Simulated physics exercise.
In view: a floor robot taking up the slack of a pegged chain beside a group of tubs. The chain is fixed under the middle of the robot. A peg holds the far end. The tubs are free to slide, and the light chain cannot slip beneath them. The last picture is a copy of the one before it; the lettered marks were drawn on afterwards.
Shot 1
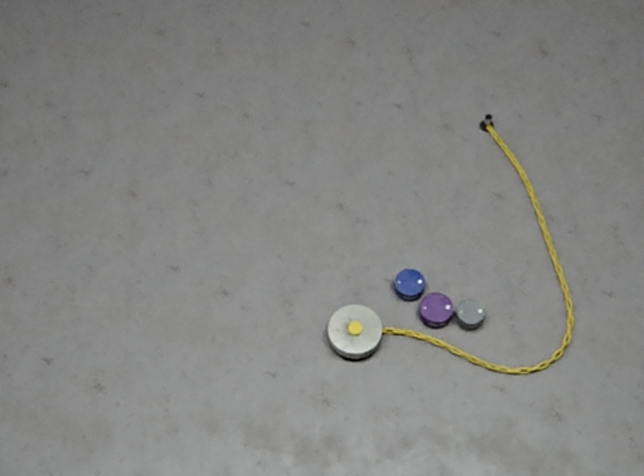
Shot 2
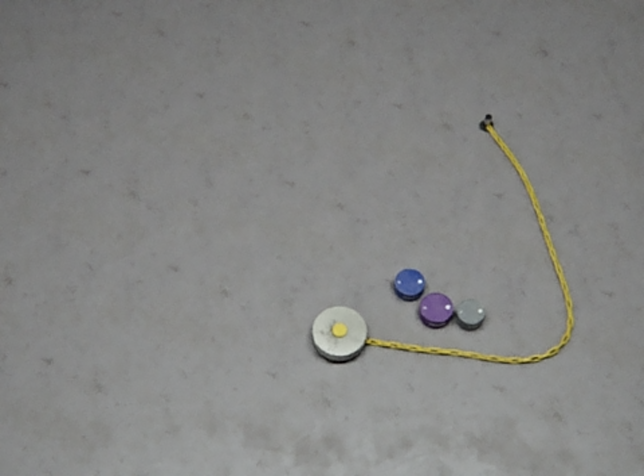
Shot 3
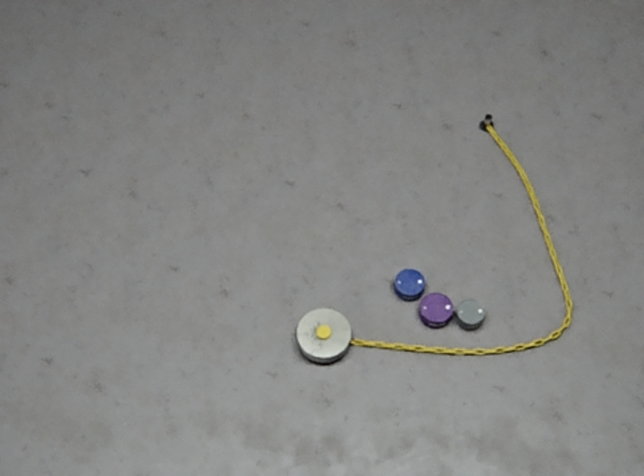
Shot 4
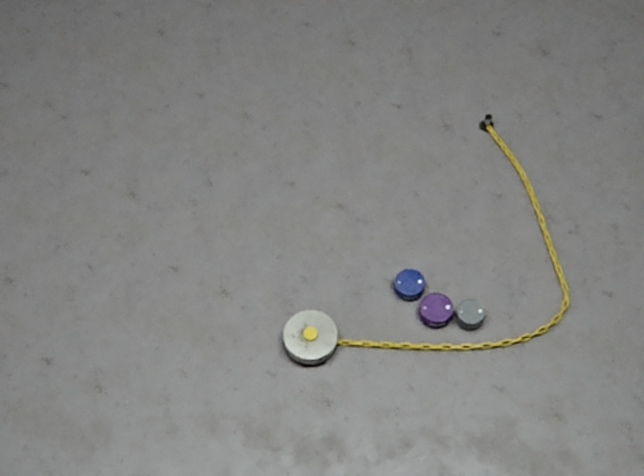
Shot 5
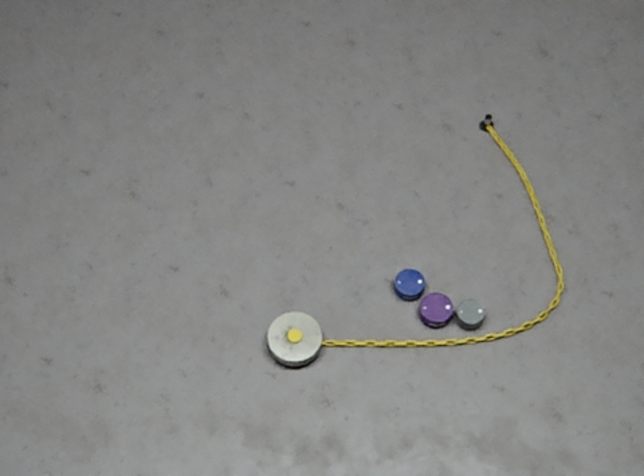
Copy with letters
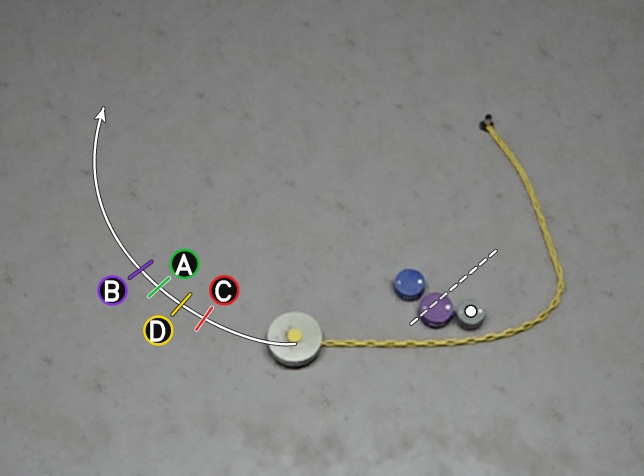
A pale round disc slid slowly left across the grey floor, drawing the pegged yellow chain straighter along its lower stretch, while the blue, purple and grey tubs beside it stayed still.
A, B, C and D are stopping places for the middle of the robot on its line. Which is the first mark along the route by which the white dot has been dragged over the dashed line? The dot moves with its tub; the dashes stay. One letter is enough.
D.
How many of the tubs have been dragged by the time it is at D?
Three.
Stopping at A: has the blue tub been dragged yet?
Yes.
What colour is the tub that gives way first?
The grey one.
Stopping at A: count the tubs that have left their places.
By then, three.
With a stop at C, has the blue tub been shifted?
No.
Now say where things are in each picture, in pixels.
Purple tub (436, 311); grey tub (470, 315); blue tub (409, 285), in the first picture.
Robot (340, 334); purple tub (436, 311), in the second picture.
Robot (324, 336); blue tub (409, 285), in the third picture.
Robot (311, 338); purple tub (436, 311), in the fourth picture.
Robot (295, 340); blue tub (409, 285); peg (488, 121); purple tub (436, 311), in the fifth picture.
On the marked copy, A at (159, 287); B at (141, 270); C at (204, 319); D at (181, 304); the dashed line at (454, 287); the route from (295, 344) via (131, 258) to (104, 108); the white dot at (471, 311).
Following D. Soon after the start, robot (251, 334); grey tub (470, 315).
Later, robot (211, 318); grey tub (464, 306).
In the end, robot (180, 300); purple tub (425, 302); grey tub (442, 280); blue tub (404, 280); the dot on the grey tub is over the dashed line.
As for the rest, A does it too, but is farther than needed; B does it too, but is farther than needed; C leaves the dotted tub short, at (460, 298).
